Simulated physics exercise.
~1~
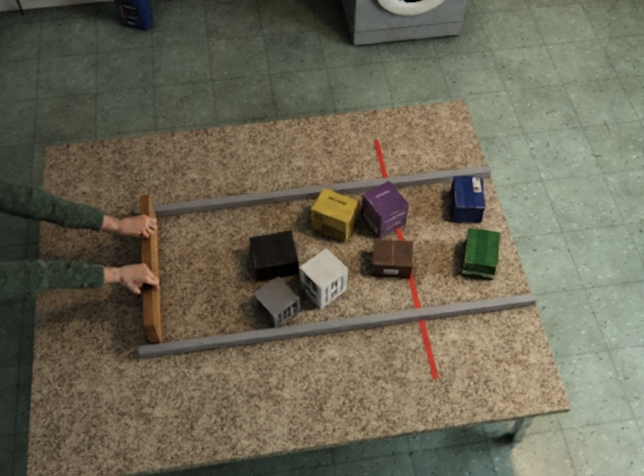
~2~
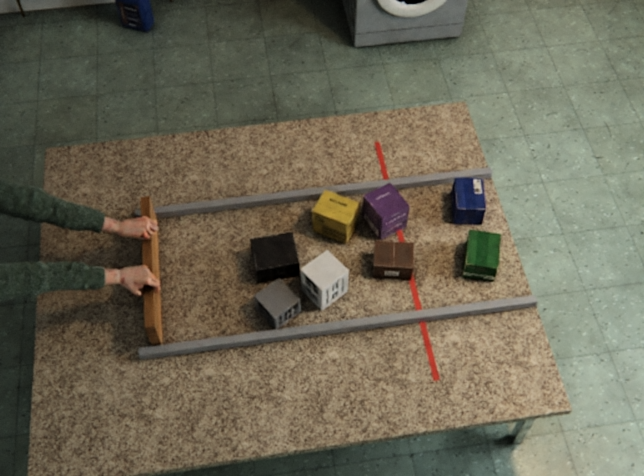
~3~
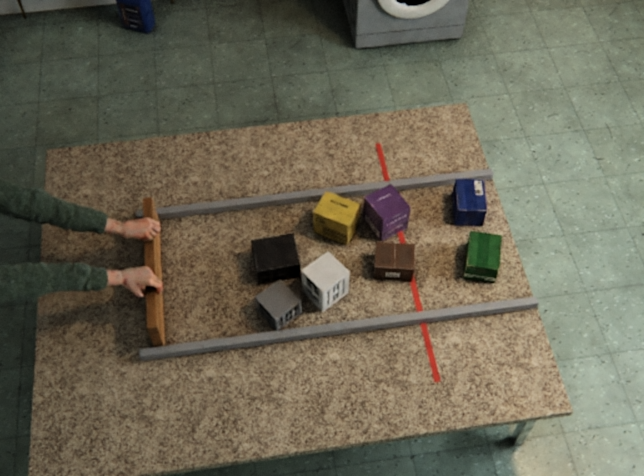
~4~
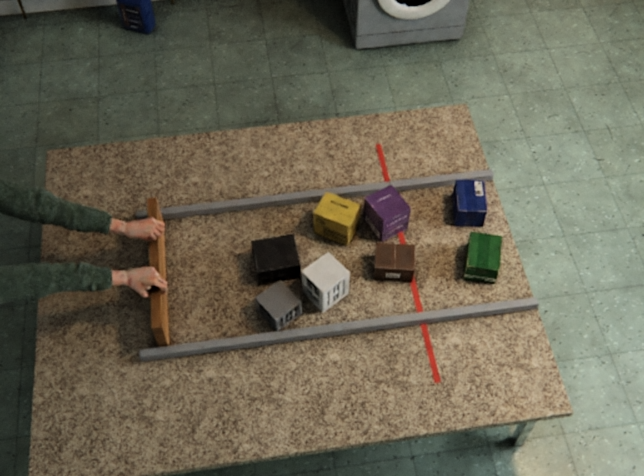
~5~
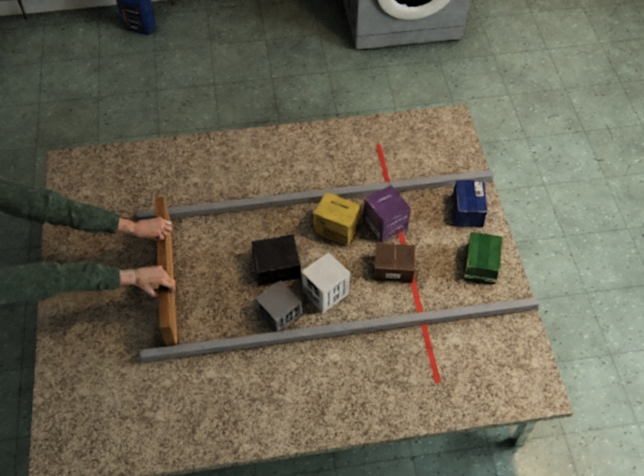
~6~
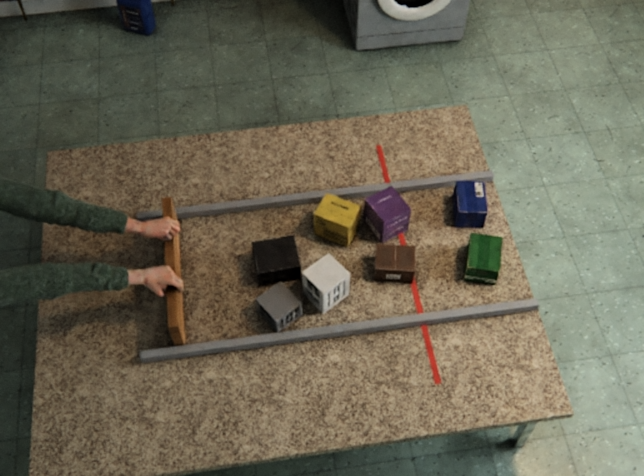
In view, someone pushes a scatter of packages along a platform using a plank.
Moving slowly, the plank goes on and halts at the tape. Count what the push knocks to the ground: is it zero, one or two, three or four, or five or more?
The number sent down is nothing.
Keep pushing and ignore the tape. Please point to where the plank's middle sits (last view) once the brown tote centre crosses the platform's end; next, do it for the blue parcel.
The brown tote gives roughly (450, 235), the blue parcel roughly (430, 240).
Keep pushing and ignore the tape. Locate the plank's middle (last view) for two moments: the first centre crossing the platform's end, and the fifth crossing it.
At (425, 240) for the first, at (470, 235) for the fifth.
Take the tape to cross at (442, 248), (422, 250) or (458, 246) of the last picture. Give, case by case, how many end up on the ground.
In that order 2, 0 and 3.
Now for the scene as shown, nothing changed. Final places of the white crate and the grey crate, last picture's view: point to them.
Okay, so first (461, 264), and next (439, 288).
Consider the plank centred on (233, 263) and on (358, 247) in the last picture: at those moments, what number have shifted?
That makes 0 at the first spot and 6 at the second.
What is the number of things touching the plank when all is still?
Contact count: 3.
Early on, none off yet; blue parcel at rest near (470, 204); green box at rest near (483, 259); purple box at rest near (387, 215).
A while later, none off yet; blue parcel at rest near (470, 204); green box at rest near (483, 259); purple box travelled about its own width near (413, 210).
Finally, the number that fall off is zero.
